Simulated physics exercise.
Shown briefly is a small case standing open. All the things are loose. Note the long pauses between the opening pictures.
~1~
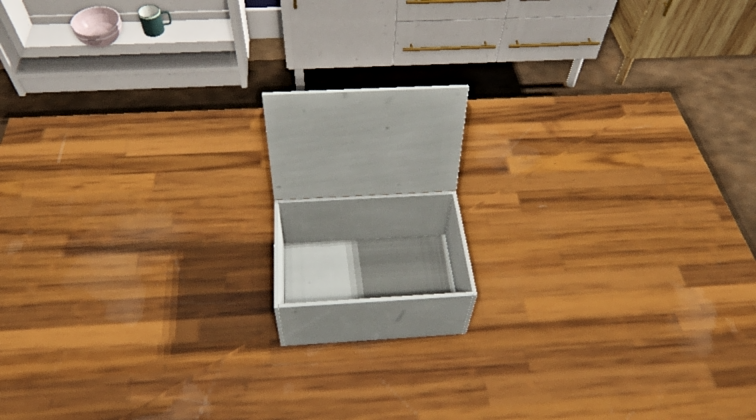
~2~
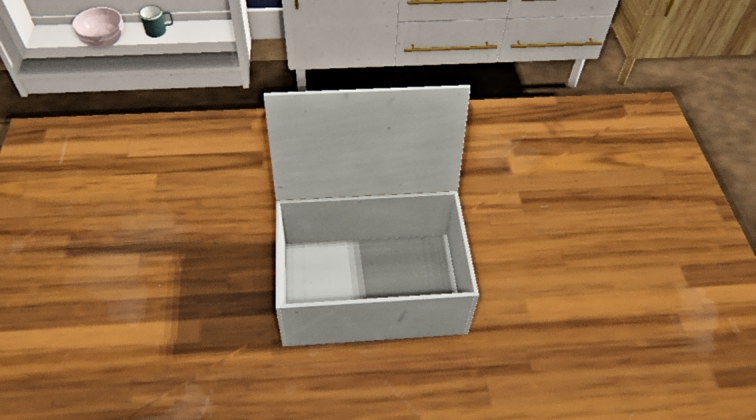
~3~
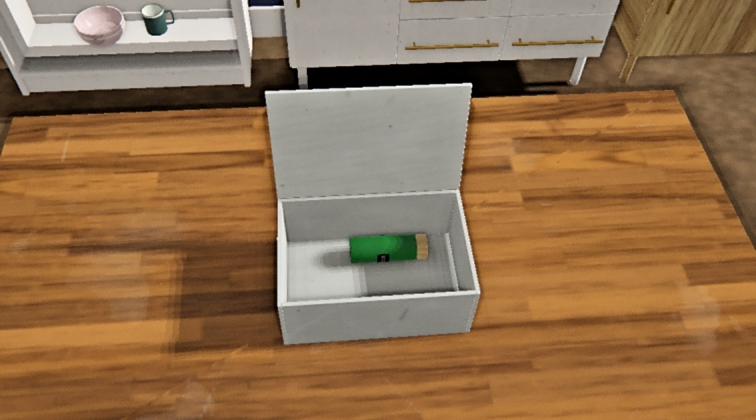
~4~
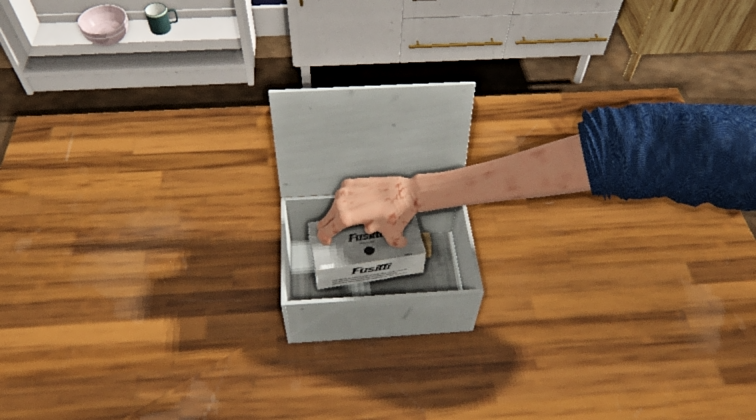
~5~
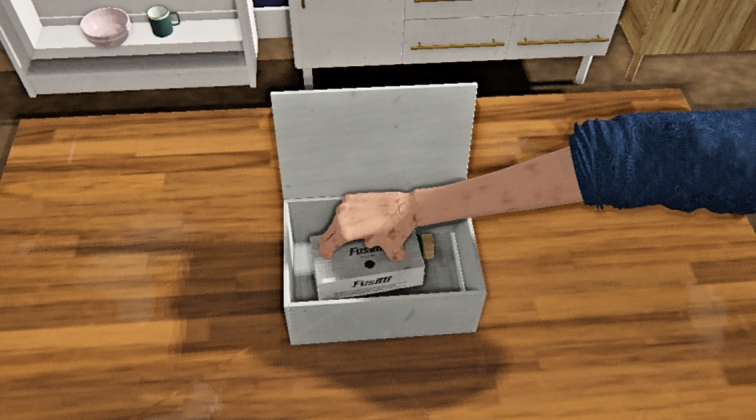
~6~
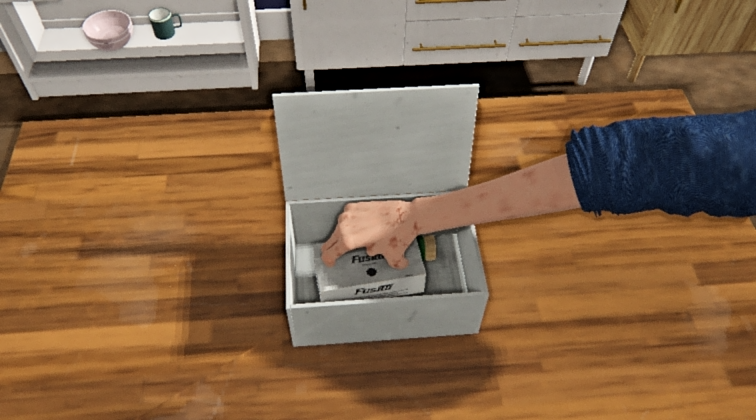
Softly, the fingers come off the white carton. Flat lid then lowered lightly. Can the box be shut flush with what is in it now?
Yes, flush.
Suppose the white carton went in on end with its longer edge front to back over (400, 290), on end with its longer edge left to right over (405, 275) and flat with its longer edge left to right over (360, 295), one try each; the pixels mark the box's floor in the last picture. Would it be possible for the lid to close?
With the first placement it doesn't close, with the second it doesn't close, and with the third it closes properly.
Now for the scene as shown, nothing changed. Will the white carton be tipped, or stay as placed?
Once everything settles, the white carton keeps its original angle.
Then, 1.00 s after the last picture, lid starting down; white carton slid a little near (371, 289); green shaker rolled a little.
Then, 1.60 s after the last picture, lid 58° above the rim; white carton slid a little near (371, 289); green shaker rolled a little.
Then, 2.00 s after the last picture, lid 22° above the rim; white carton slid a little near (371, 289); green shaker rolled a little.
At rest, lid shut; moved from the start, white carton; green shaker in place. Seen from the same camera at the end, white carton near (371, 289).
